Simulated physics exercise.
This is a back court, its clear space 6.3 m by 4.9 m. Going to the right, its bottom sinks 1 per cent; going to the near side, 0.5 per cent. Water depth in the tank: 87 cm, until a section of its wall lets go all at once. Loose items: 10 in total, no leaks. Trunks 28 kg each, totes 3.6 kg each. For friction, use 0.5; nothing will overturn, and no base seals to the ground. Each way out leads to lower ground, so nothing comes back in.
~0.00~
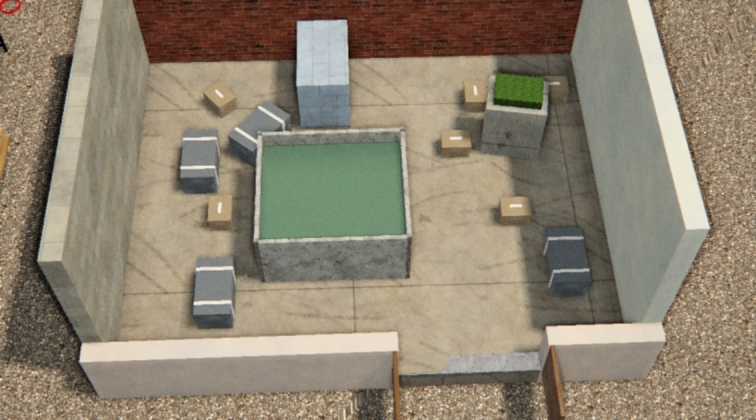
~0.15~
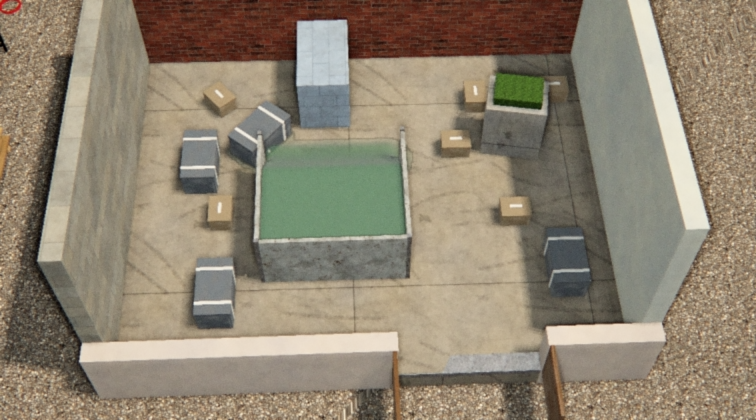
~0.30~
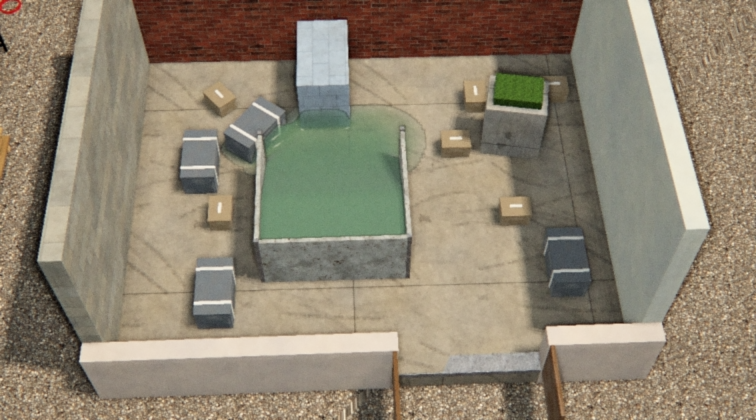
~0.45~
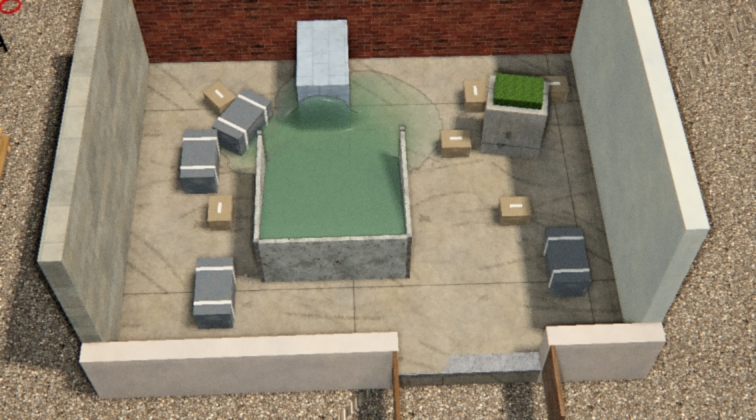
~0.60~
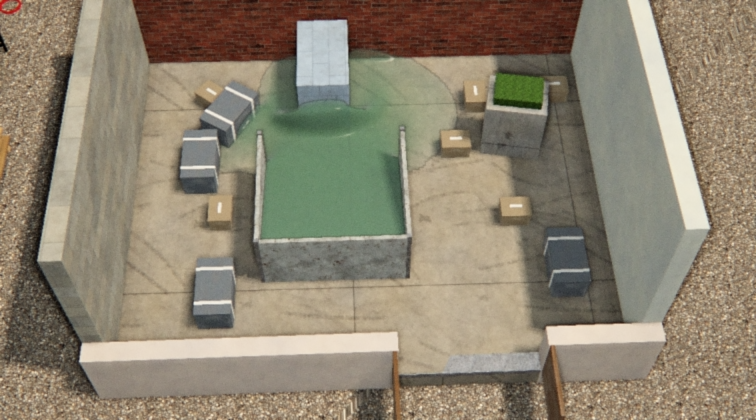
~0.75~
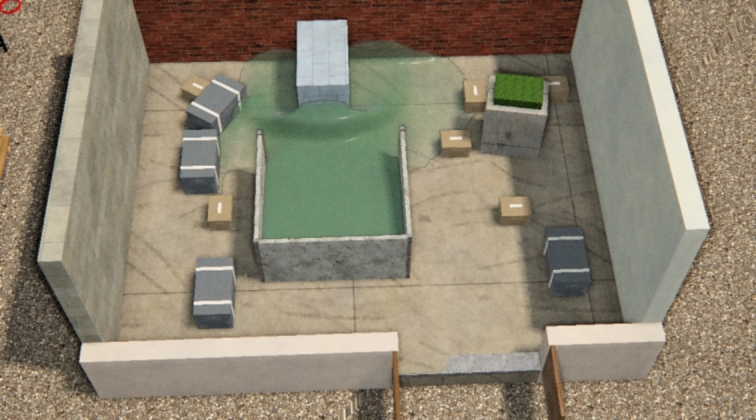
A stone tank of green water stands in a walled paved court with a brick back wall, seen from high above by a still camera. Grey trunks with white bands and small brown boxes lie around it, with a pale block behind and a grass-topped planter at right. The tank's far wall drops away, water spreads around the block, and one trunk slides back and left, pushing a box.
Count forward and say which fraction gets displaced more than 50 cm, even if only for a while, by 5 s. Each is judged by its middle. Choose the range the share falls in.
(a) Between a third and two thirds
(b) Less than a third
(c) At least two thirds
Answer: C.
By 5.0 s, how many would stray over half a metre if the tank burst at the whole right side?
The answer would then be 5.
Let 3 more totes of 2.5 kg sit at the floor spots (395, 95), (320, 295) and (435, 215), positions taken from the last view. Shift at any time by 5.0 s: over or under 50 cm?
Reading them off in order: Clears the mark, not beyond, not beyond.
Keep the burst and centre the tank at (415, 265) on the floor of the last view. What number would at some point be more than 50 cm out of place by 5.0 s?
The count would be 9.
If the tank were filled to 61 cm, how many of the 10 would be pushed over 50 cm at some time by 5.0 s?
In that case the number is 8.
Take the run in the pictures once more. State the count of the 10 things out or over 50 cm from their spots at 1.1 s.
I count 2 of them.
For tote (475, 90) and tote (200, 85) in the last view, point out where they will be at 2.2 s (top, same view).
They should sit about (545, 101) and (150, 56) in the last view.
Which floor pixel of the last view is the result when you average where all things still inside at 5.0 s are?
Centre of the remaining things: Roughly (338, 273).
After 1.1 s 2 of 10 are over 50 cm from their spots; 0 afloat.
After 2.2 s 4 of 10 are over 50 cm from their spots; 3 afloat.
After 3.5 s 9 of 10 are over 50 cm from their spots; 5 afloat.
After 5.0 s 10 of 10 are over 50 cm from their spots, and 10 have been at some point; 5 afloat.
